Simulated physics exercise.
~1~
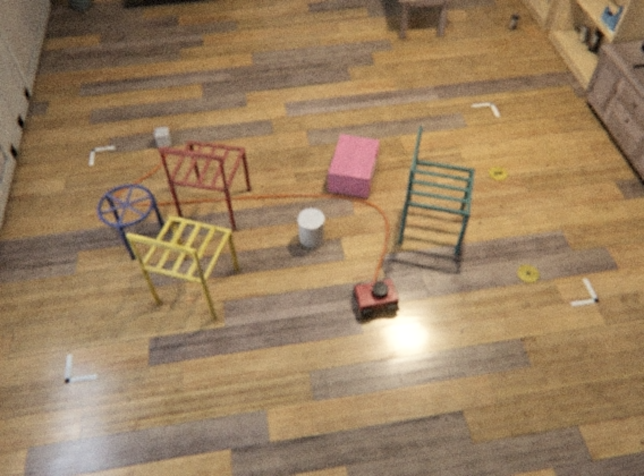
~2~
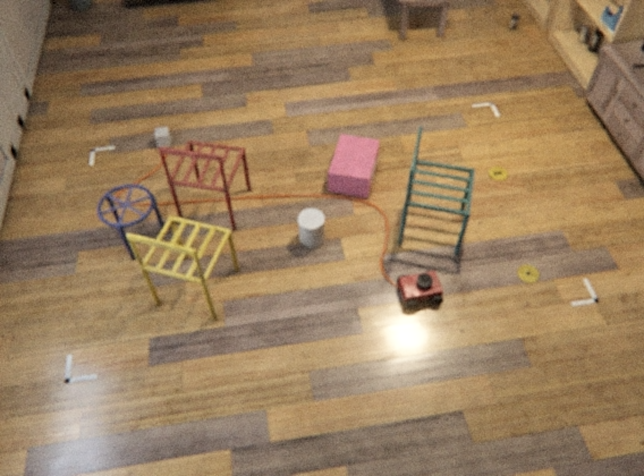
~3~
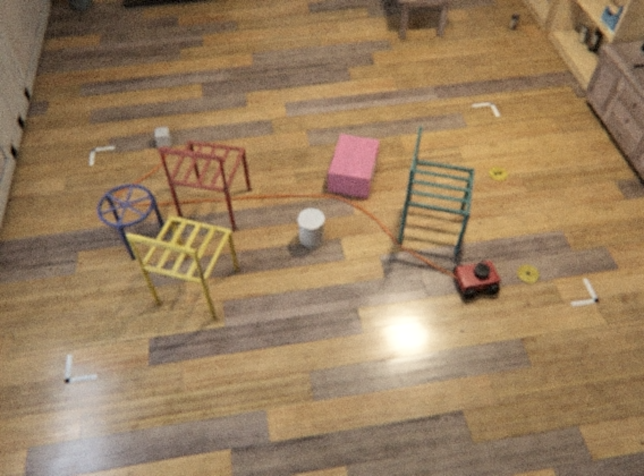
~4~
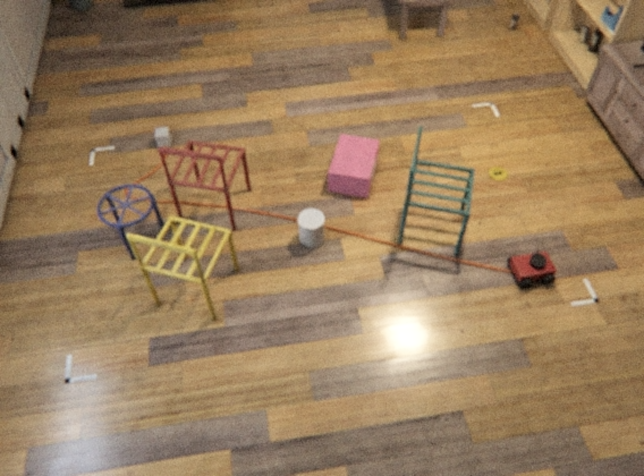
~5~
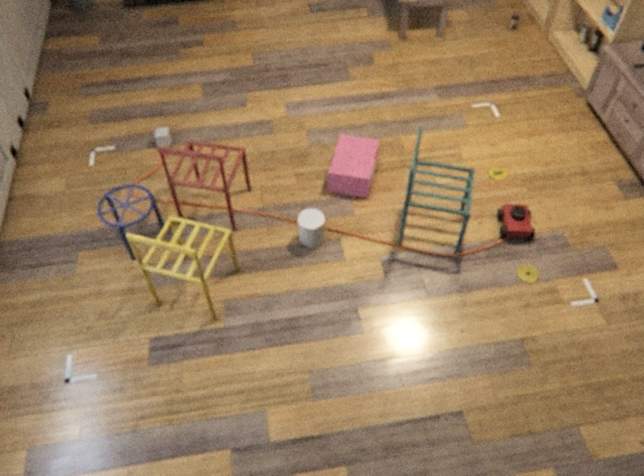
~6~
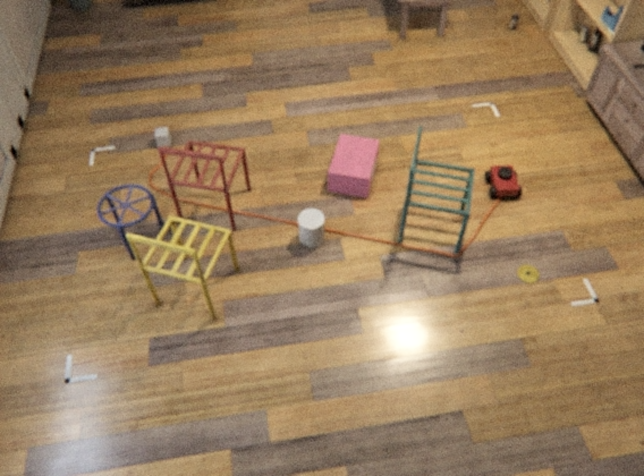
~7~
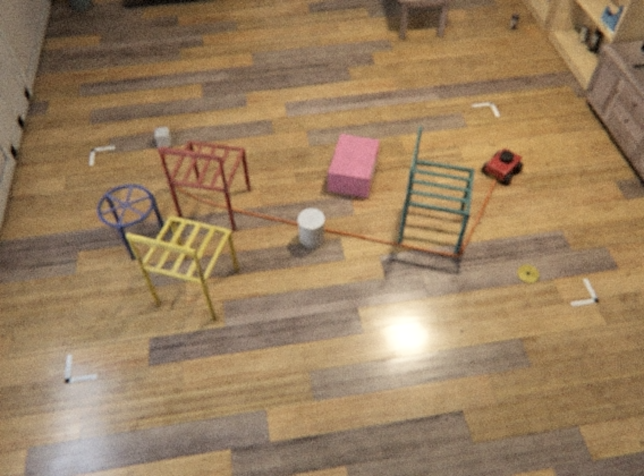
The clip opens on a wooden floor with a blue stool, yellow and red chairs, a white bucket, a pink box and a teal chair, while a small red cart trails an orange lead. The cart drives right, passing below the teal chair, and the curved lead is drawn straighter. It reaches the lower yellow mark and covers it, the lead now stretching past the bucket and under the teal chair. The cart then turns upward to the second yellow mark, bending the lead around the teal chair's base. It ends just above that mark, with the furniture apparently unmoved.
